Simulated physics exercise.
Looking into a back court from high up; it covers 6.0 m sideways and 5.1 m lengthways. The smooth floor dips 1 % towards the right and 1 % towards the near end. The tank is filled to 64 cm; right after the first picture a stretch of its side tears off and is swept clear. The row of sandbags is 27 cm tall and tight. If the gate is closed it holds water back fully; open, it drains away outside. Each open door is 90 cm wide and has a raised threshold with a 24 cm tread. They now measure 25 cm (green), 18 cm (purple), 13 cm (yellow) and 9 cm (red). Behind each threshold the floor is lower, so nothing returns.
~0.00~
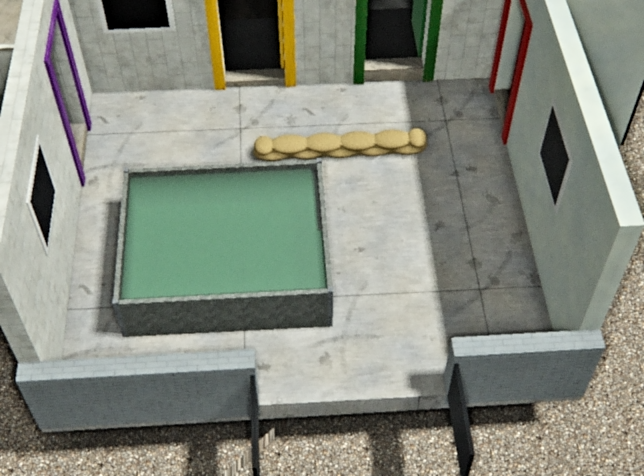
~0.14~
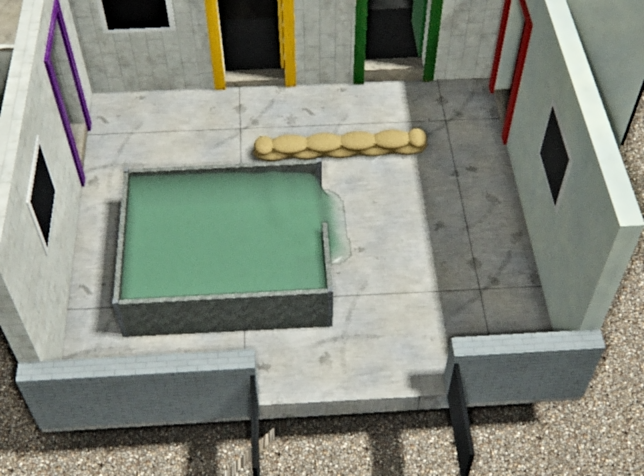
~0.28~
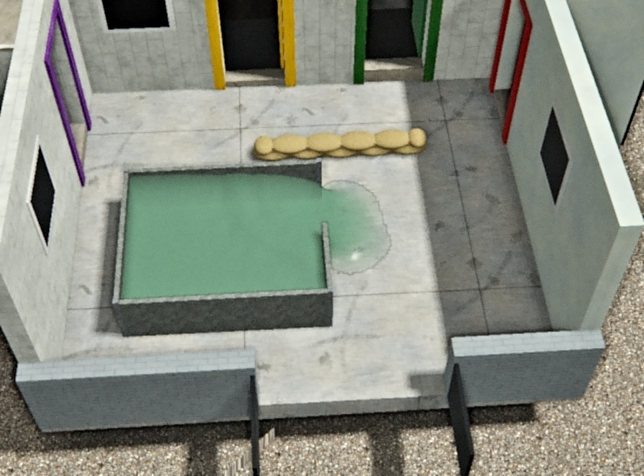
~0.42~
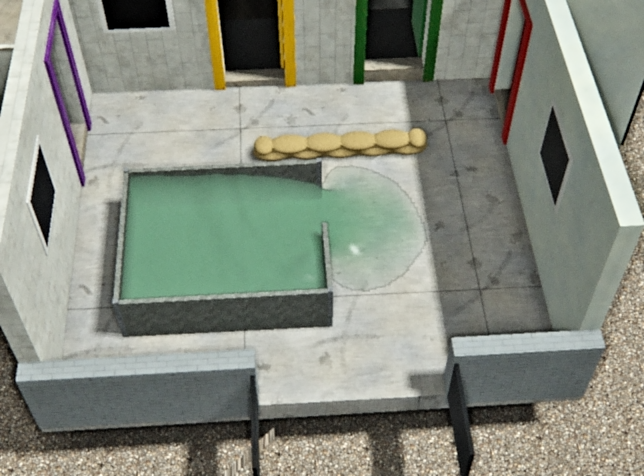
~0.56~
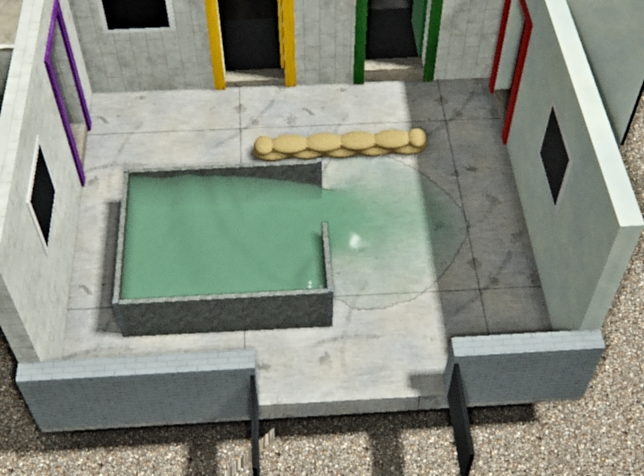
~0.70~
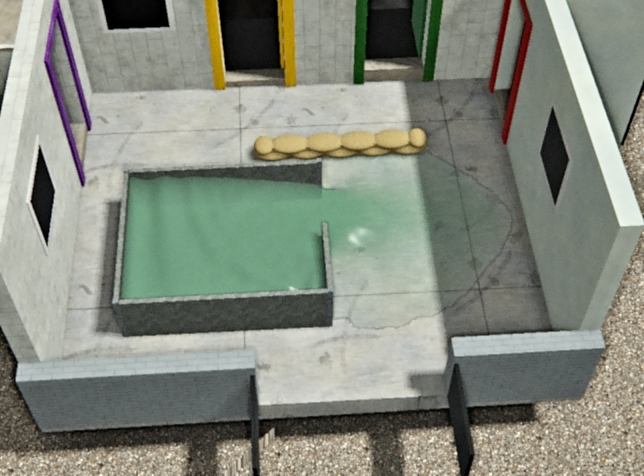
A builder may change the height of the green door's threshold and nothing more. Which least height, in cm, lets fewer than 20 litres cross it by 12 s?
About 7.5 cm.
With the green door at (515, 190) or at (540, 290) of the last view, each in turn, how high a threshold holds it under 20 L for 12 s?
About 30 and 20 cm.
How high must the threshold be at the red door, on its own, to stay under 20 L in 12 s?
Roughly 18 cm at red.
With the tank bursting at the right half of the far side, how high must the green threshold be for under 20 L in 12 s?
Some 8.5 cm.
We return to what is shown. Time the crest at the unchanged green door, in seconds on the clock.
At about 3.4 s.
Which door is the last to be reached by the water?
It is the purple one.
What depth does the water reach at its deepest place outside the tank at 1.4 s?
Up to some 37 cm.
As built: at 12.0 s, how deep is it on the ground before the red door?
About 11.5 cm.
After 1.4 s water covers 30 % of the floor, deepest (37 cm) near (334, 216); it has not reached the green door.
After 3.0 s water covers 45 % of the floor, deepest (36 cm) near (556, 357); 10 cm at the green door, 0 litres in over its 25 cm threshold.
After 12.0 s water covers 95 % of the floor, deepest (14 cm) near (59, 397); 8 cm at the green door, 0 litres in over its 25 cm threshold.
At the green door as built, the water arrived by 2.4 s and peaked near 11 cm at 3.4 s.
Run again over the same 12 s with other heights there, 33 litres in over 6.5 cm, 11 litres over 8.5 cm. The limit of 20 litres is kept from about 7.5 cm up.
